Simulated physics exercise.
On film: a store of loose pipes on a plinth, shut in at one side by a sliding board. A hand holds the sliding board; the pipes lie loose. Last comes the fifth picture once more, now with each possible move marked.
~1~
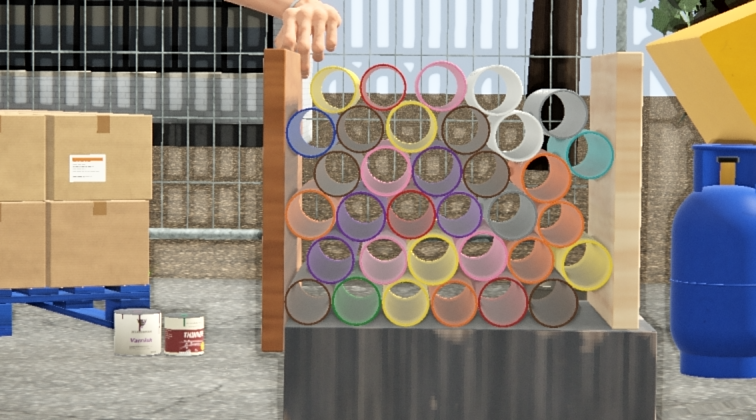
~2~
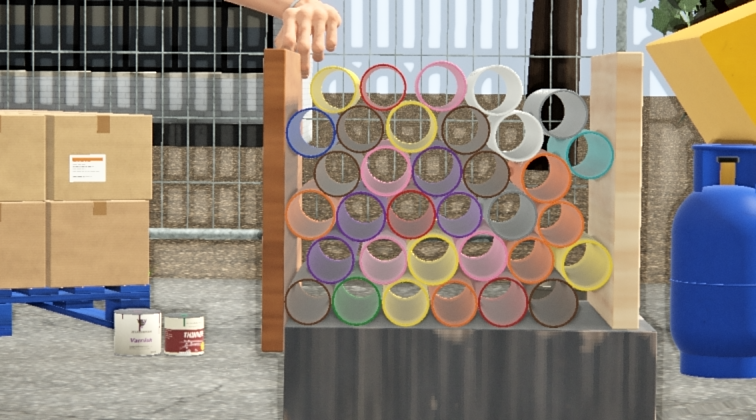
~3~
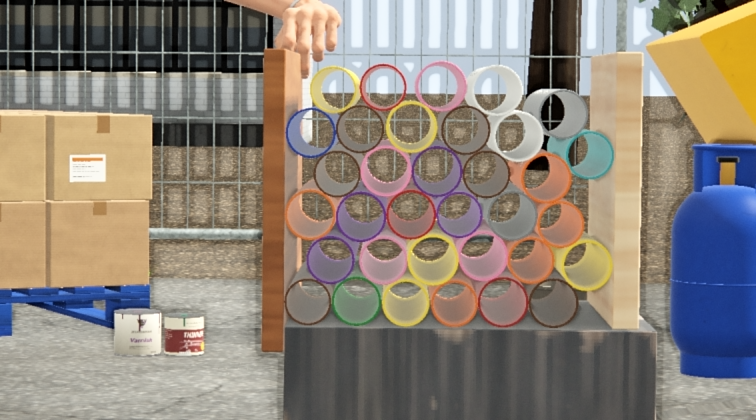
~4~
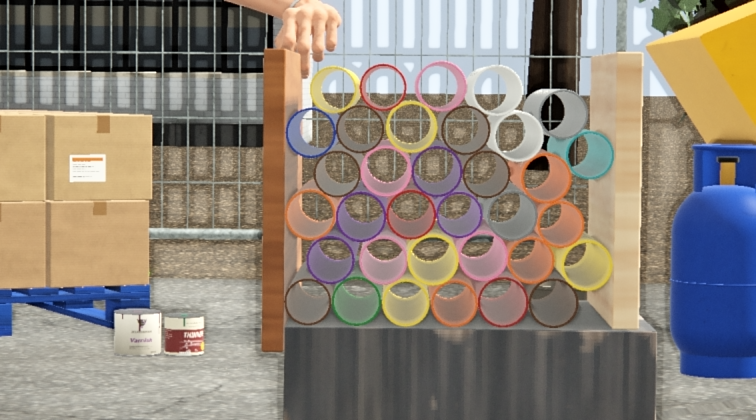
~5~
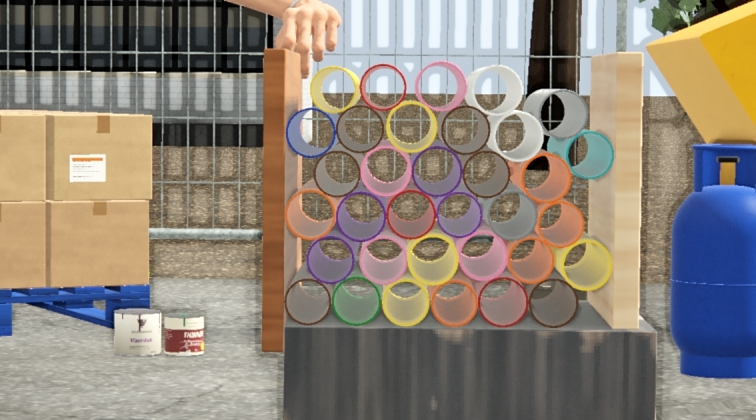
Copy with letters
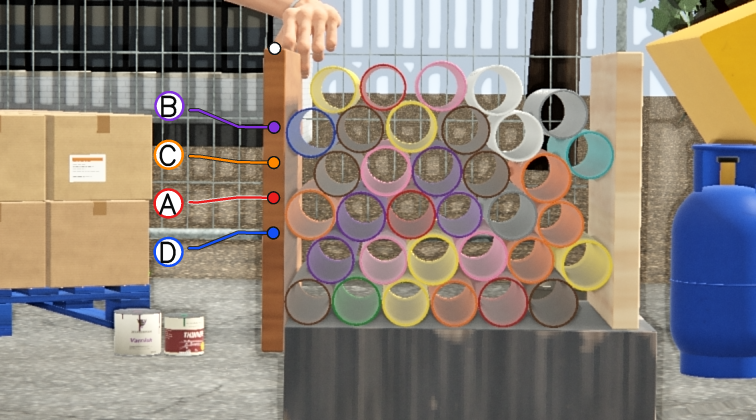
The clip opens on a stack of loose, colourful pipes on a dark plinth between upright boards, with a hand at the top of the left board. The hand stays in place, and the board and pipes show no visible movement through to the end, beside the boxes, paint cans and blue cylinder.
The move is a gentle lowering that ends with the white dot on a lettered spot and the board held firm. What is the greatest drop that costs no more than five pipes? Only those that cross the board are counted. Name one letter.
Slide it to D.
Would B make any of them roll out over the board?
At B: No.
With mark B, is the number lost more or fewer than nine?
Fewer than nine.
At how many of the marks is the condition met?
Four of them.
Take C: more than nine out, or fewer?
At C, fewer than nine.
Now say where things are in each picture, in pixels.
A pink pipe (483, 256); an orange pipe (561, 224); a blue pipe (311, 133), in the first frame.
A blue pipe (311, 133), in the second frame.
Side board (284, 191), in the third frame.
A brown pipe (308, 301); a brown pipe (553, 303), in the fourth frame.
A pink pipe (483, 256); an orange pipe (561, 224); a blue pipe (311, 133), in the fifth frame.
On the marked copy, A at (273, 198); B at (274, 127); C at (273, 163); D at (273, 233); the white dot at (274, 48).
With D. Early on, top of the board (286, 131).
Further on, top of the board (285, 224).
At the end, top of the board (285, 232), two out over the board.
As for the rest, A two out over the board; B none out over the board; C none out over the board.
